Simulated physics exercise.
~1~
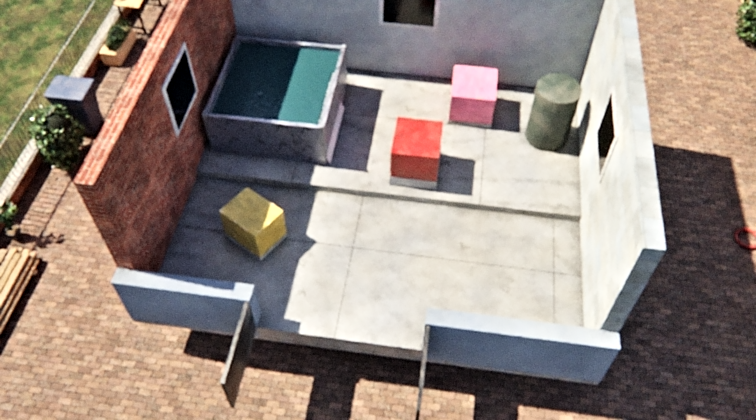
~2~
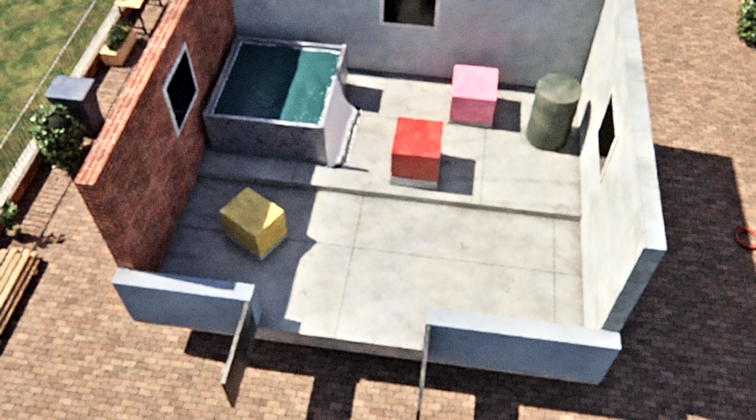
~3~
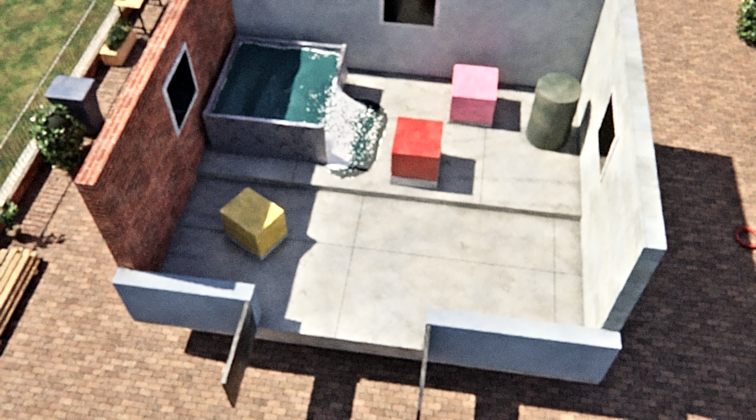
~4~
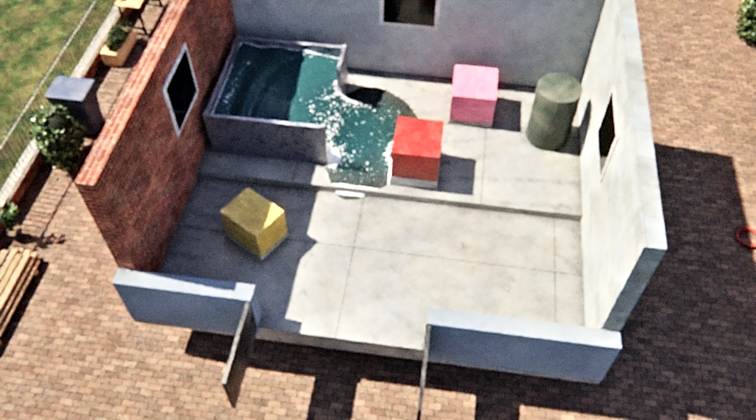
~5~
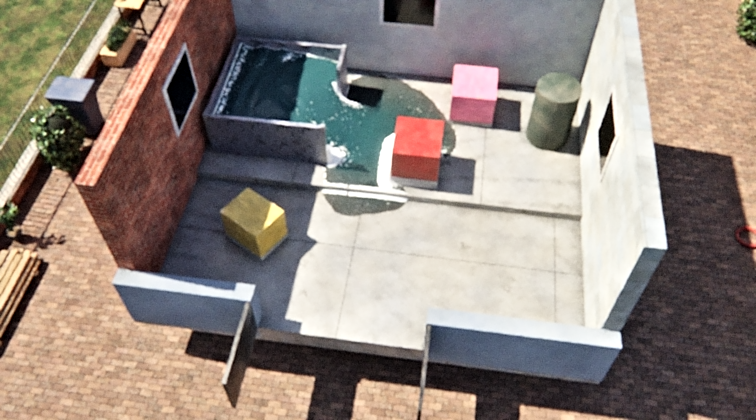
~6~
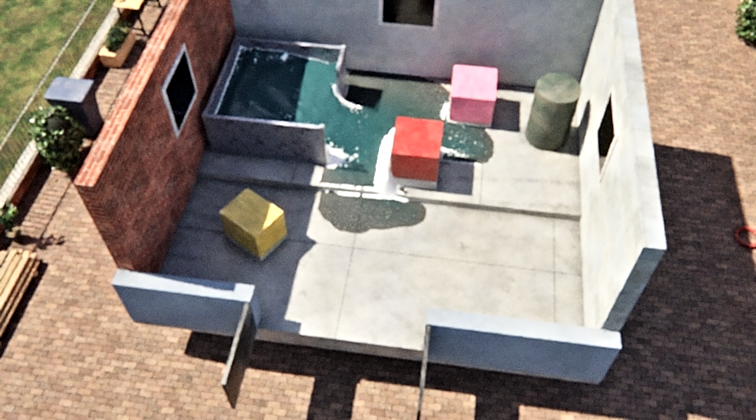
To begin with, an open tank of dark green water stands whole on the upper level of a walled yard. Its right side gives way and water pours out, foaming toward the red block. The water then spreads around that block, reaches the pink block and runs over the step onto the lower level.
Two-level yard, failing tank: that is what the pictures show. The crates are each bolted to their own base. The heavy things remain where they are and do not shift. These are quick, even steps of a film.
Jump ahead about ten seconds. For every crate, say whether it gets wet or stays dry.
My prediction: The pink crate will be hit by the water; the red crate will be hit by the water; the yellow crate will be hit by the water.
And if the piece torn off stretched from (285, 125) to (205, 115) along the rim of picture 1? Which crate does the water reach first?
Answer: The one in yellow.
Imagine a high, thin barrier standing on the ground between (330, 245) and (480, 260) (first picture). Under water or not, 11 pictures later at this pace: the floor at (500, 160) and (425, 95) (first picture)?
Reached, reached.
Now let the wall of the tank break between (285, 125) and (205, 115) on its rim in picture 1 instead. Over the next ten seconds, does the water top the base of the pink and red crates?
In my view the pink crate is never reached, and the red crate is never reached.
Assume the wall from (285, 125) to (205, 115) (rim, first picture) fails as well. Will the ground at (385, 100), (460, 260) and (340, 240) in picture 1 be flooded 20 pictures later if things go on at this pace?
First: Spared by the leak. Second: Reached by the flood. Third: Reached by the flood.
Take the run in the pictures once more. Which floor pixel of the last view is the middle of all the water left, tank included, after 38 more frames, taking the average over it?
Around pixel (415, 176) of the last picture.
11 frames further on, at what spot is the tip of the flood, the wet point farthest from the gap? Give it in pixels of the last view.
Approximate pixel: (583, 298).
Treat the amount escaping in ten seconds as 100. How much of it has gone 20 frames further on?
Estimate: 40 %.
A moment on, water covers 35 % of the floor; the pink crate water round its plinth, the red crate water round its plinth, the yellow crate not reached.
Next, water covers 60 % of the floor; the pink crate water round its plinth, the red crate water round its plinth, the yellow crate water round its plinth.
Then, water covers 75 % of the floor; the pink crate water round its plinth, the red crate water round its plinth, the yellow crate water round its plinth.
Later, water covers 90 % of the floor; the pink crate water round its plinth, the red crate water round its plinth, the yellow crate water round its plinth.
In the end, water covers 95 % of the floor; the pink crate was topped, the red crate was topped, the yellow crate was topped.
